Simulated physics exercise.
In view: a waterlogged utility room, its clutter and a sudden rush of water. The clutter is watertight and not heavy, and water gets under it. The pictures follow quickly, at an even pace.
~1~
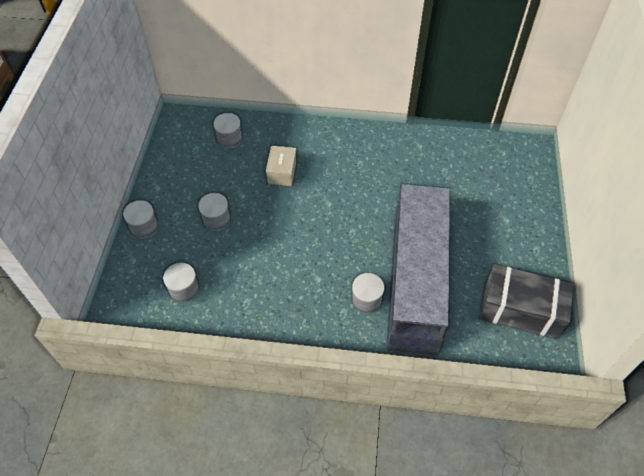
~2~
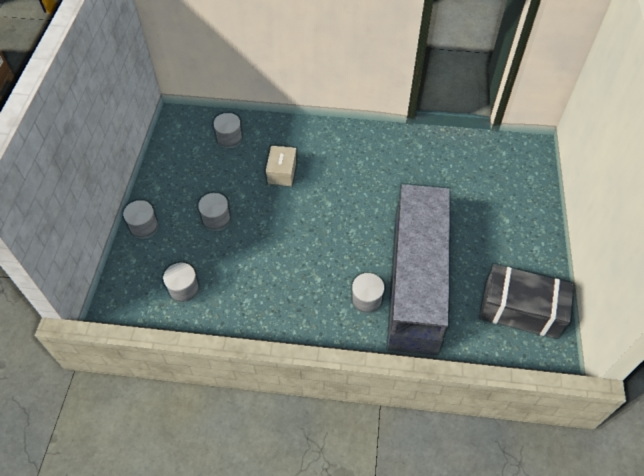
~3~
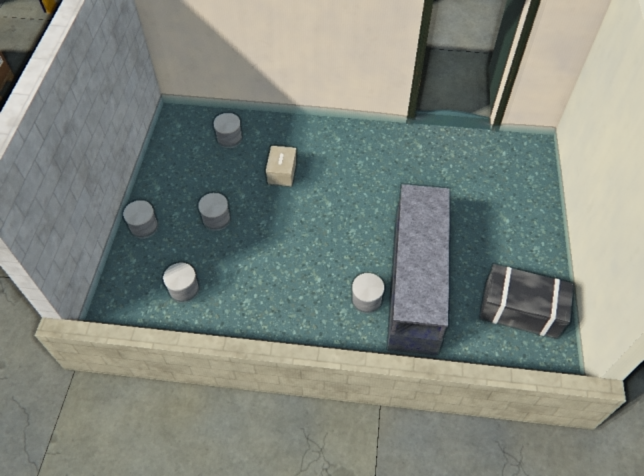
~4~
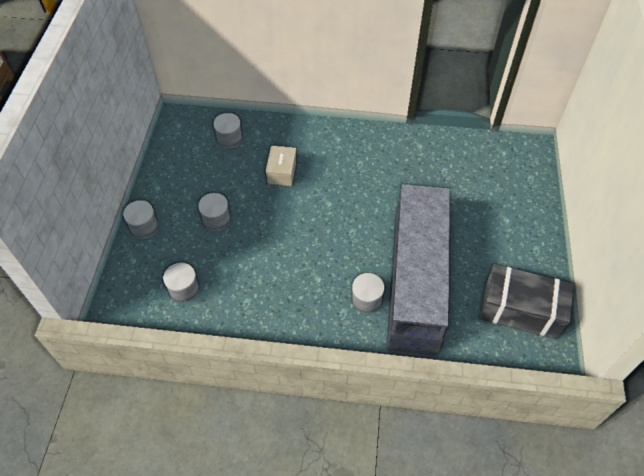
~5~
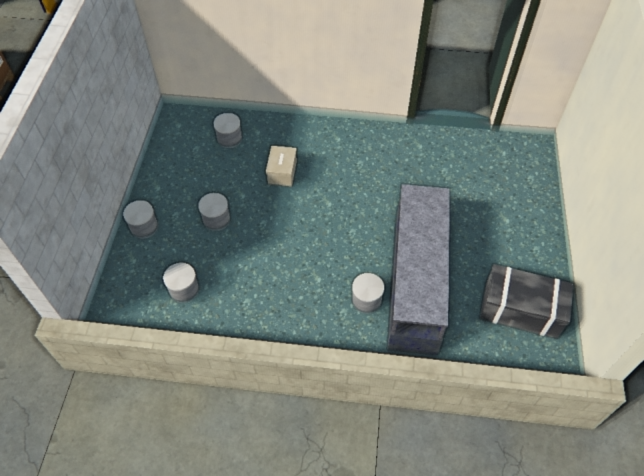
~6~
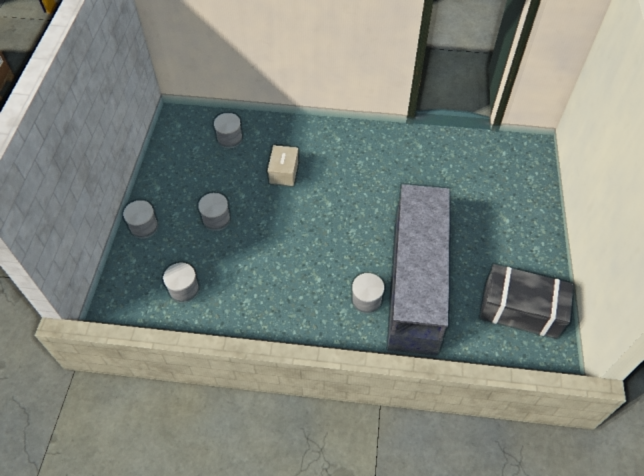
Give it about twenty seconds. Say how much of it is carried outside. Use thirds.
It is under a third.
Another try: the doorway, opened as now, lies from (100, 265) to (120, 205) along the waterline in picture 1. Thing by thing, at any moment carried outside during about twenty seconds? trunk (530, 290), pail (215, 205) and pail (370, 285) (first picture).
In turn: Stays, yes, inside.
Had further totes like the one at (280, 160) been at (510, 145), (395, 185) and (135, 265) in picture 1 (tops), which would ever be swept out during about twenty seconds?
In turn: Through, gone, left behind.
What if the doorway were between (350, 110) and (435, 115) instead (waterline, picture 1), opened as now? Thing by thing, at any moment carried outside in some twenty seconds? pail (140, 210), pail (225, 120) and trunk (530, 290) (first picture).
One after the other: Still in, washed out, stays.
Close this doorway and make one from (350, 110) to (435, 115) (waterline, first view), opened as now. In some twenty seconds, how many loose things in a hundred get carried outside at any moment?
I make it 30 per cent.
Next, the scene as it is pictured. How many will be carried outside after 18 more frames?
I count 0.
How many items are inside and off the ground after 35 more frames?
The number is 6.
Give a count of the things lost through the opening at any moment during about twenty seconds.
That makes 1.
A moment on, 0 of 7 are out; 7 afloat.
Next, 0 of 7 are out; 7 afloat.
Later, 1 of 7 are out; 6 afloat.
In the end, 1 of 7 are out; 6 afloat.
